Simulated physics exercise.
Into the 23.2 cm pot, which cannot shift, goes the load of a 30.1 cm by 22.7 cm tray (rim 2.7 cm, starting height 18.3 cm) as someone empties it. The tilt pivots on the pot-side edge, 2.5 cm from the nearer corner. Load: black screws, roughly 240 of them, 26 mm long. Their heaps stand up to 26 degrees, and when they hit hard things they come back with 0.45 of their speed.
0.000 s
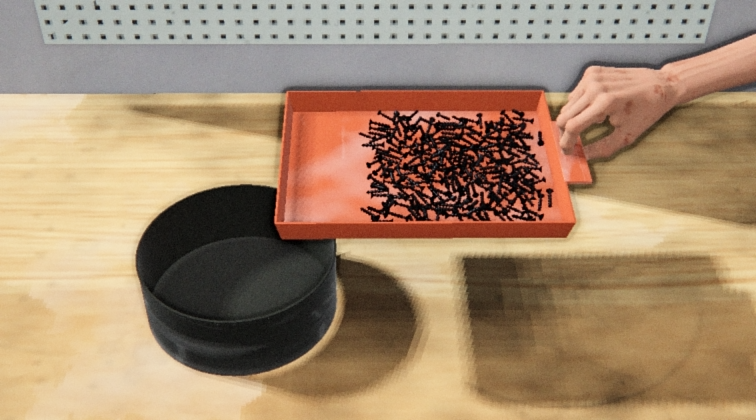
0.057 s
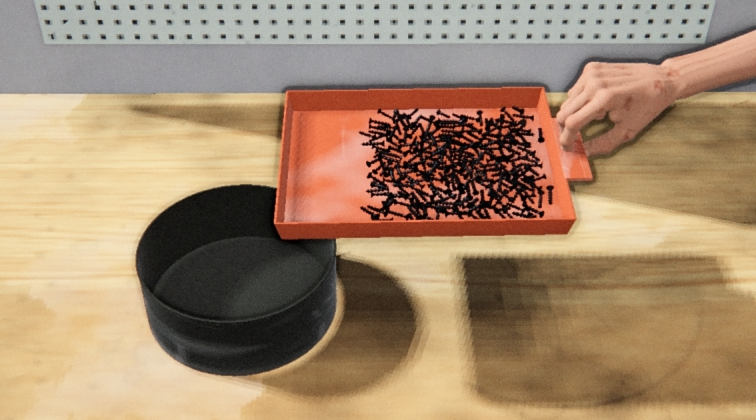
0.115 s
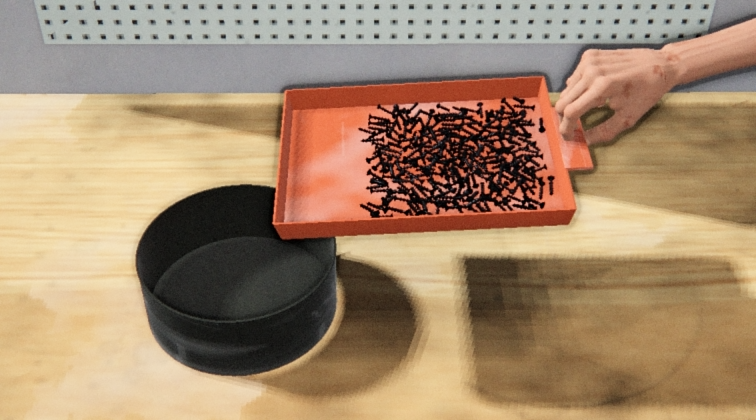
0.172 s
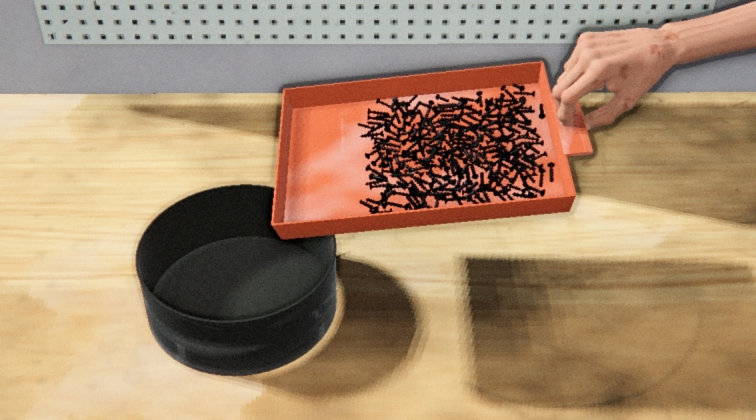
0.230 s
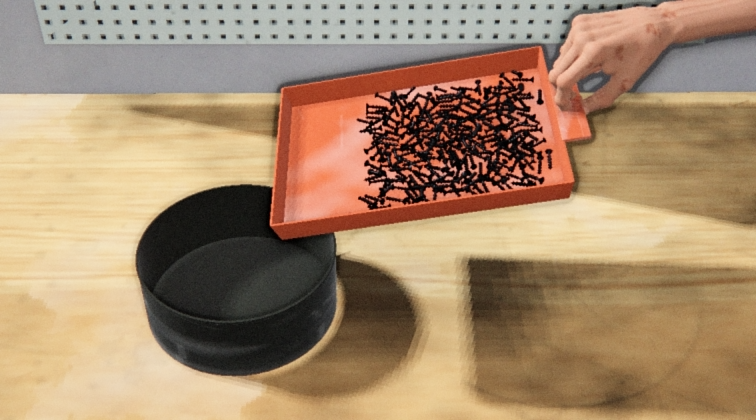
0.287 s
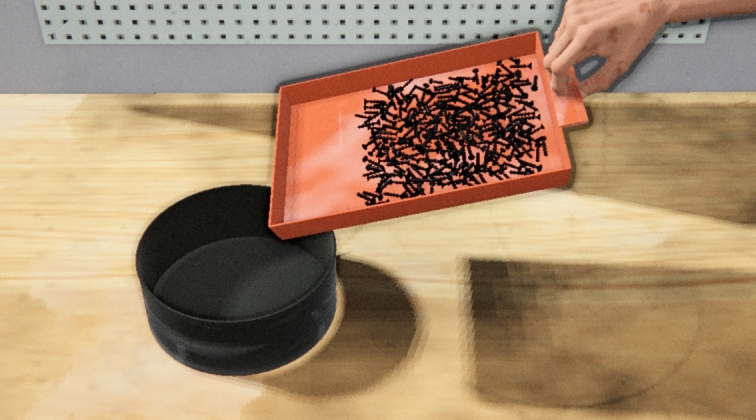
On a wooden workbench, a hand gradually tilts a red tray of black screws leftward.
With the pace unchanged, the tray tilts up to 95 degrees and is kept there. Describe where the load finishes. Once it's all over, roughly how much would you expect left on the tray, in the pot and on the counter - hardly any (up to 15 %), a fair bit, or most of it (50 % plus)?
I'd expect tray: Hardly any; pot: Most of it; counter: Hardly any.
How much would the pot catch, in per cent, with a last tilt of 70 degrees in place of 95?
Around 30 per cent, then.
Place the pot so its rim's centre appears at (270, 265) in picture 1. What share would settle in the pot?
With the pot there, close to 90 per cent.
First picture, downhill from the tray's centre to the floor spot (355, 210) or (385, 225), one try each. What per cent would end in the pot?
Estimate: Some 40 % and some 10 % respectively.
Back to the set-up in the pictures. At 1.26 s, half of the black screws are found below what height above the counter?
Some 22 cm.
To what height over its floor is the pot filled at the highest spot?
It reaches roughly 2.0 cm.
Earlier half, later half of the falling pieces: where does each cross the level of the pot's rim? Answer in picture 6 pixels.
At roughly (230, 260) first, later on at (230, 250).
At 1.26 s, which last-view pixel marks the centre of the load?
At that time the load is centred around (264, 178).
After 0.87 s, tilt 53 degrees; the tray holds 100 %, the pot 0 %.
Then, at 1.26 s, tilt 78 degrees; the tray holds 80 %, the pot 20 %.
After 1.73 s, tilt 95 degrees; the tray holds 10 %, the pot 70 %.
At rest (2.6 s), tray 0 %, pot 95 %, counter 5 %.
